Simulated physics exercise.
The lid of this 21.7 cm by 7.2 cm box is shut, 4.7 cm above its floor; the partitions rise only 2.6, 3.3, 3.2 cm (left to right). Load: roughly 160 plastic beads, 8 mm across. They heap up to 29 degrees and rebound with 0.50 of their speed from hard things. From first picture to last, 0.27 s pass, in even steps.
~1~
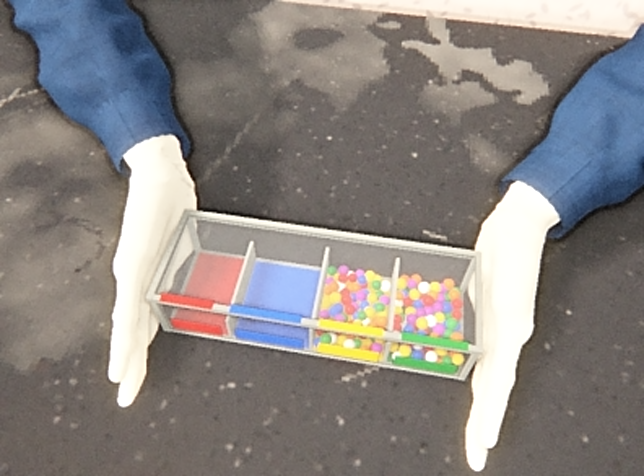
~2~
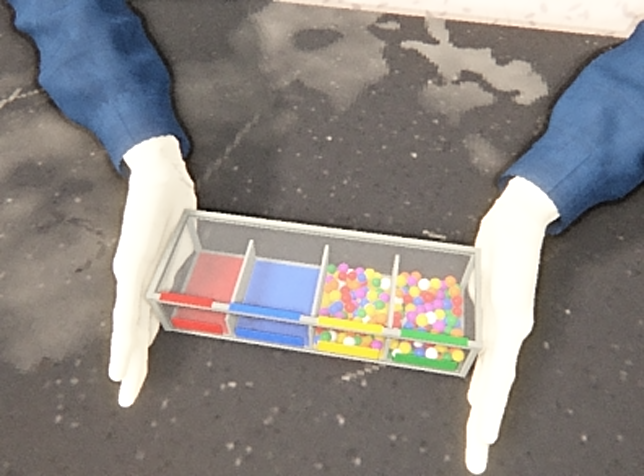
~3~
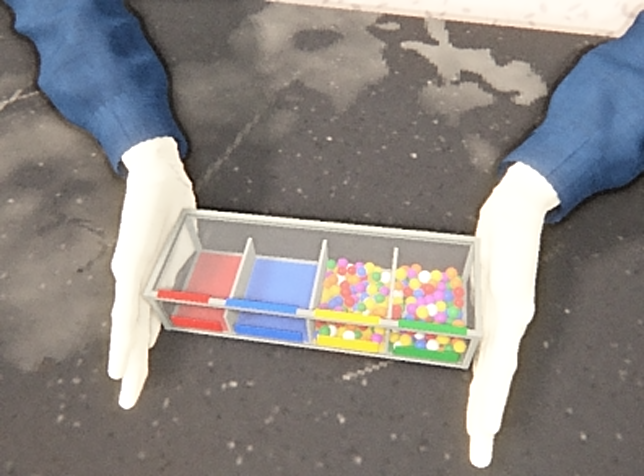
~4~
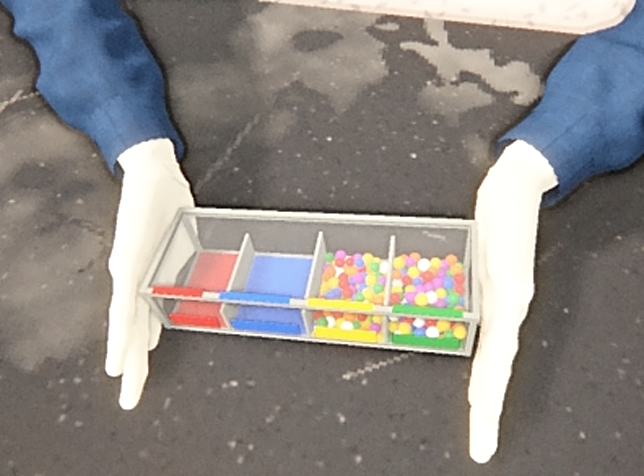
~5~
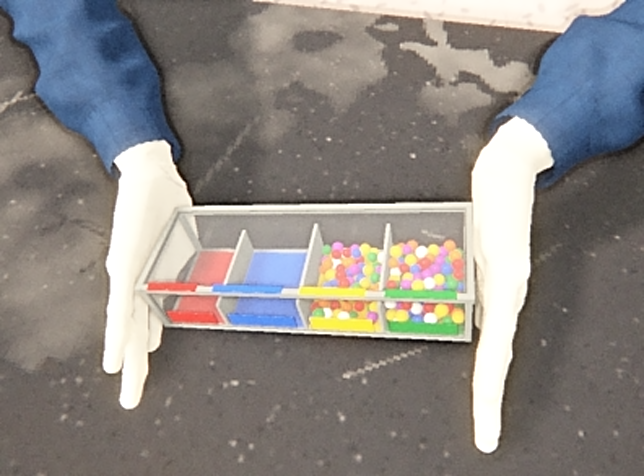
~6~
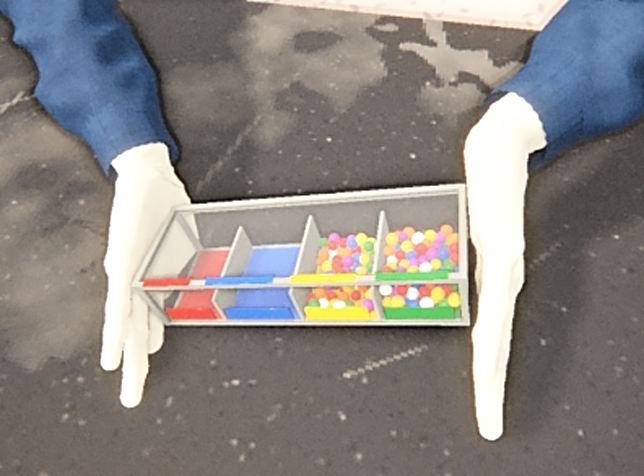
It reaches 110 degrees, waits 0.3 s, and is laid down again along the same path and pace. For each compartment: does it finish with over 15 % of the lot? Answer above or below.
Red above, blue below, green above, yellow above.
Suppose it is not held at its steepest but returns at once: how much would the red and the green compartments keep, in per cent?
Red 20, green 40.
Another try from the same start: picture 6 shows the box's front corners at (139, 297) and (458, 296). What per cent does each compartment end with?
Red 35; blue 5; green 25; yellow 35.
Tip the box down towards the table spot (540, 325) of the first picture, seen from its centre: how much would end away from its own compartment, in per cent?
About 20 per cent.
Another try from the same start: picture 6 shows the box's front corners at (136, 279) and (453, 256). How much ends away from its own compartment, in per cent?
Then about 40 per cent.
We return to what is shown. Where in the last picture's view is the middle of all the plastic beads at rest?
Around (351, 293).
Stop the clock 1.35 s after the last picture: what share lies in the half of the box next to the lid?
About 70 per cent.
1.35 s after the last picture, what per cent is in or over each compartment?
Red 15, blue 5, green 45, yellow 40.
Then, 1.35 s after the last picture, tilt 110 degrees; red 15 %, blue 5 %, green 45 %, yellow 40 %.
Then, 2.24 s after the last picture, tilt 56 degrees; red 20 %, blue 5 %, green 40 %, yellow 35 %.
Then, 3.14 s after the last picture, tilt 0 degrees; red 20 %, blue 5 %, green 40 %, yellow 35 %.
In the end, red 20 %, blue 5 %, green 40 %, yellow 35 %.
